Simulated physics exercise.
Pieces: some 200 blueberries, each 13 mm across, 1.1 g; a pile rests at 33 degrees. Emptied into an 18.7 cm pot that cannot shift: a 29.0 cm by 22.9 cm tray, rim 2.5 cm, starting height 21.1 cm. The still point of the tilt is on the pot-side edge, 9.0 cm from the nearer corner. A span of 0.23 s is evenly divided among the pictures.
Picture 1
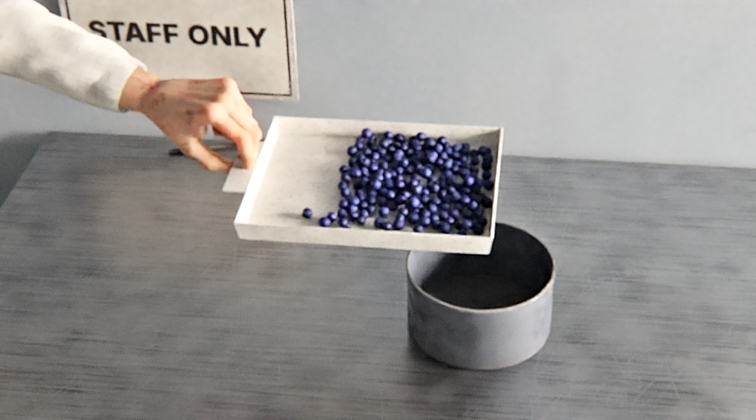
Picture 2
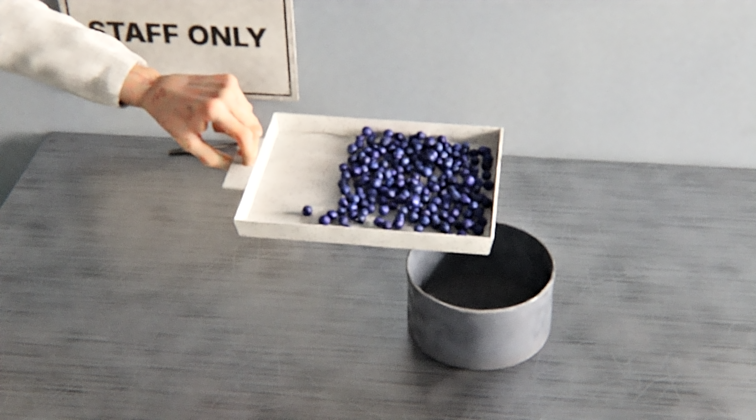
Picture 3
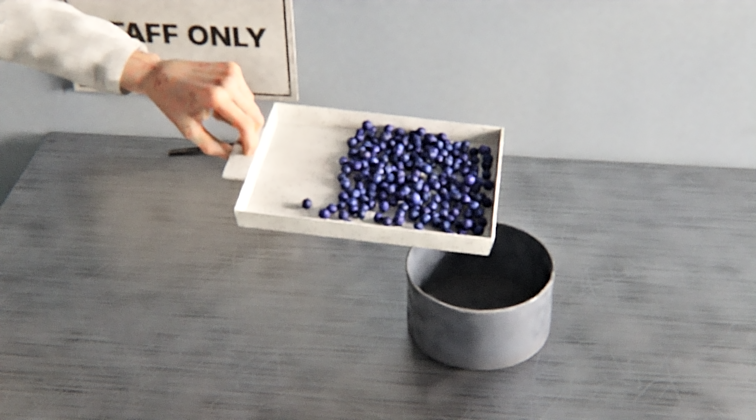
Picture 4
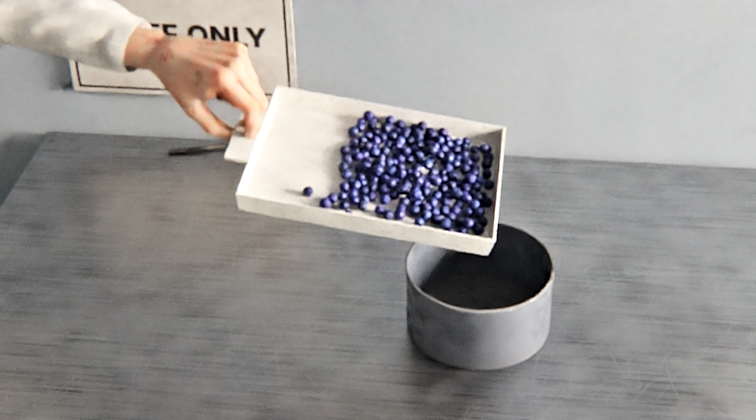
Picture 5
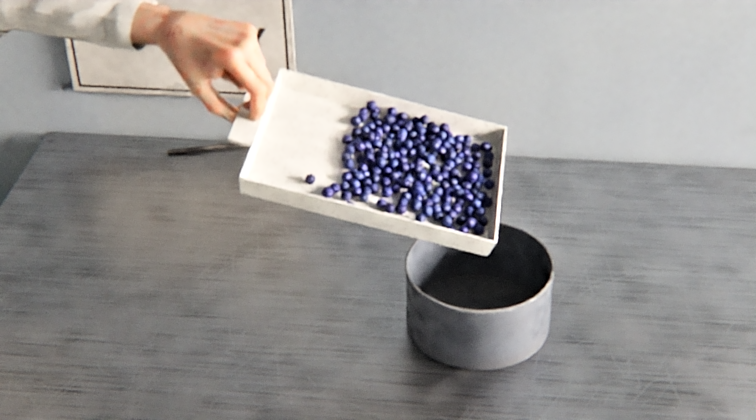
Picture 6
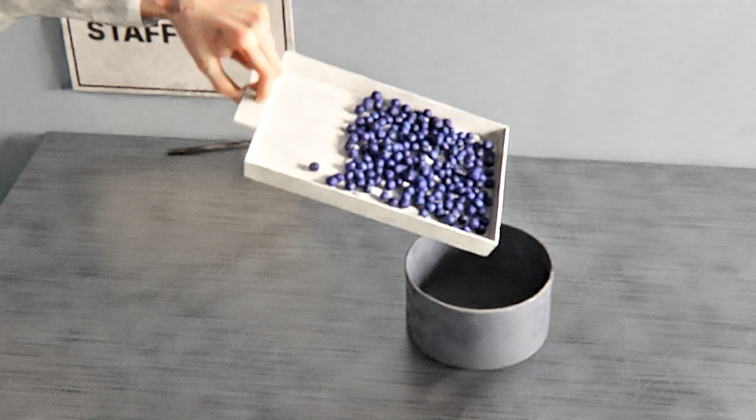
On a dark grey tabletop beside a pale wall with a "STAFF ONLY" sign, a hand holds a nearly level white tray of blueberries over a round grey pot. The hand then raises the left end, steadily steepening the tray's slope toward the pot, while the berries stay bunched on its right side.
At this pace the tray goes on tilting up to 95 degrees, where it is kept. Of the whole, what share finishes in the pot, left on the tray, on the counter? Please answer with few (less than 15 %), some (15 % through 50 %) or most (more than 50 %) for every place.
Pot: Some, tray: Few, counter: Most.
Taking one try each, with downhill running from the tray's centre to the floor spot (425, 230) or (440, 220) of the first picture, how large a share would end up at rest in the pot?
Around 5 % for the first direction, around 5 % for the second.
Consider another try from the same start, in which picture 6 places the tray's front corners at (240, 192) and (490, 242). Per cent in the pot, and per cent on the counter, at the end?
Pot 10; counter 90.
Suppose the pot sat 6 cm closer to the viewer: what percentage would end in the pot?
35 per cent.
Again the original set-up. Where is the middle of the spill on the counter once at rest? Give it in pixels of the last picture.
It comes to rest with its centre close to (584, 354).
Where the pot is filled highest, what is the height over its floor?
It reaches roughly 1.5 cm.
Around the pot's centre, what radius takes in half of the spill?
Some 18 cm, give or take.
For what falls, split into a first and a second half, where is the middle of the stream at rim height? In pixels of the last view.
Early half: About (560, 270); late half: (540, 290).
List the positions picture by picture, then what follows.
The first picture shows tray tilt 0 degrees, front corners at (239, 221) and (489, 236); middle of the pieces at (408, 184); pot at (481, 263).
The second picture shows tray tilt 1 degrees, front corners at (238, 218) and (489, 236); middle of the pieces at (408, 183).
The third picture shows tray tilt 4 degrees, front corners at (239, 208) and (490, 237), lowest corner right front; middle of the pieces at (408, 179).
The fourth picture shows tray tilt 9 degrees, front corners at (240, 192) and (491, 238), lowest corner right front; middle of the pieces at (409, 173).
The fifth picture shows tray tilt 14 degrees, front corners at (244, 176) and (492, 239), lowest corner right front; middle of the pieces at (411, 167).
The sixth picture shows tray tilt 19 degrees, front corners at (250, 159) and (494, 240), lowest corner right front; middle of the pieces at (414, 161); pot at (479, 263).
Then, 0.34 s after the last picture, tilt 56 degrees; the tray holds 100 %, the pot 0 %.
Then, 0.57 s after the last picture, tilt 81 degrees; the tray holds 90 %, the pot 0 %.
Then, 0.90 s after the last picture, tilt 95 degrees; the tray holds 30 %, the pot 5 %.
In the end, pot 25 %, tray 0 %, counter 75 %.
